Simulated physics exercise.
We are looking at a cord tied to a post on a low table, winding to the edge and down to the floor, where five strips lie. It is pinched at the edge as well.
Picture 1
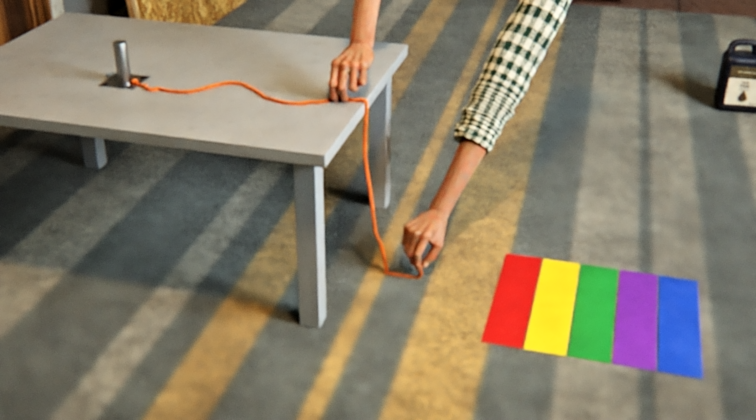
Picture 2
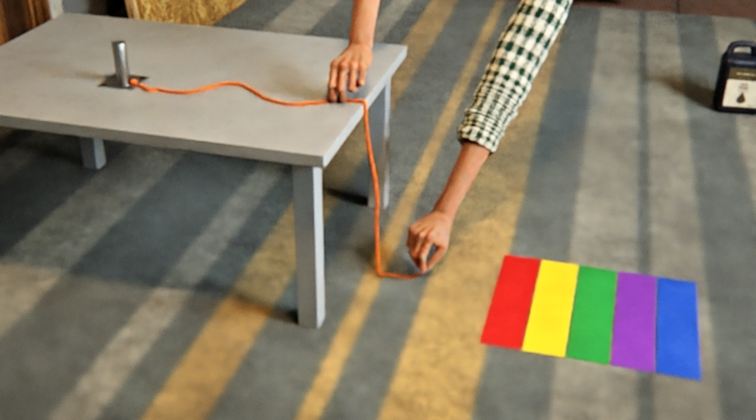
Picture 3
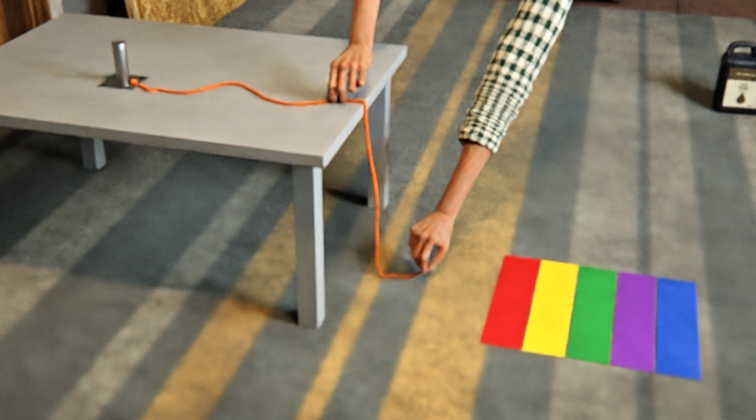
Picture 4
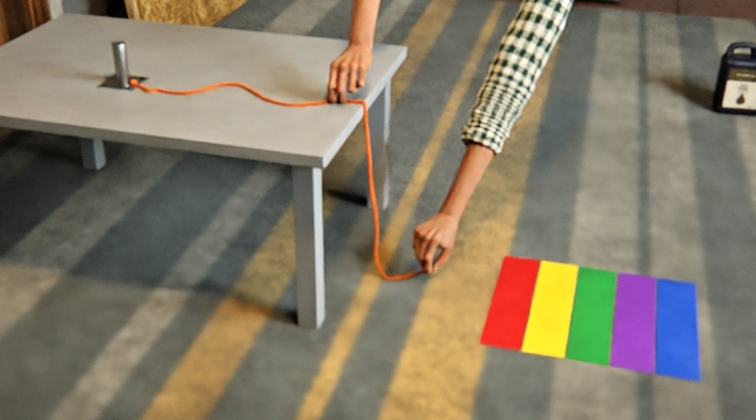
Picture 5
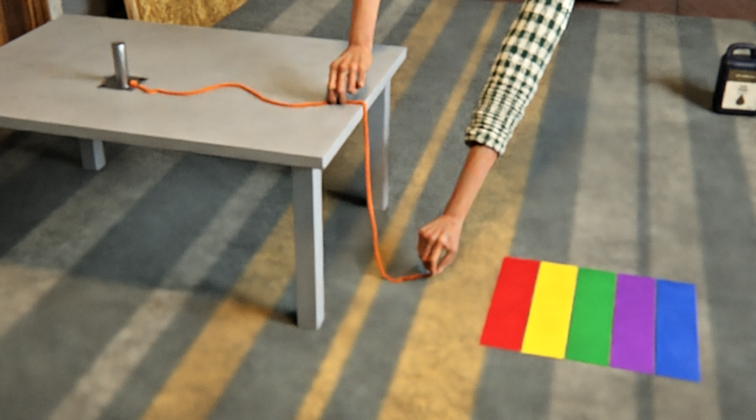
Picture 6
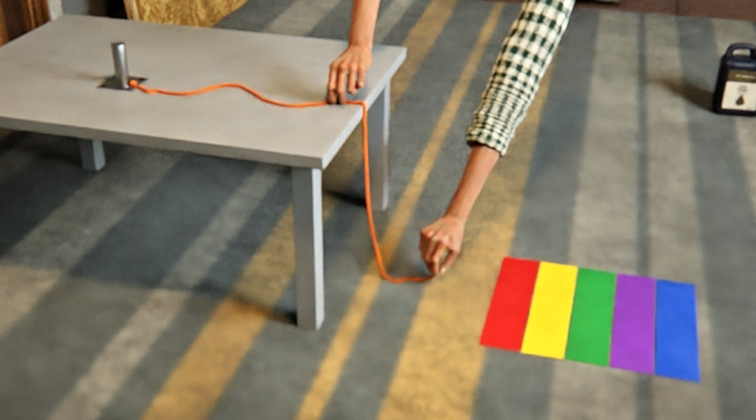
In this clip, one hand pinches an orange cord at the edge of a low gray table while another, near the floor, moves the cord's end slightly right, on the side toward five colored strips that lie still.
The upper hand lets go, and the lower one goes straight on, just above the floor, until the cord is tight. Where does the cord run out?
It halts on the green strip.
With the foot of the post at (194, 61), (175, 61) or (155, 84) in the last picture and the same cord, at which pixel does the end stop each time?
Near (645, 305), (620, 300) and (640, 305).
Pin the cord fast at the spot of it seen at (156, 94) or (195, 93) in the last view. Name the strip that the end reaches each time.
Taking them in turn: Green; green.
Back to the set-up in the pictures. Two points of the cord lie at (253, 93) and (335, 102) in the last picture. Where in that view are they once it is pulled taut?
The first at (279, 98), the second at (374, 121).
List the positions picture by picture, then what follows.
The first frame shows end (421, 266); red (506, 327); yellow (548, 334); green (591, 341); purple (635, 348); blue (680, 356).
The second frame shows end (426, 268); cord through (156, 89) (233, 84) (290, 104) (365, 113) (377, 195) (378, 265).
The third frame shows end (428, 268).
The fourth frame shows end (432, 270); cord through (156, 90) (233, 85) (290, 105) (365, 114) (373, 196) (379, 266).
The fifth frame shows end (436, 271).
The sixth frame shows end (438, 272); cord through (156, 91) (232, 85) (289, 106) (364, 115) (368, 197) (380, 267).
A little later, end near (527, 285); over red.
Next, end near (573, 292); over yellow.
When it is tight, end near (600, 297); over green. Over green.
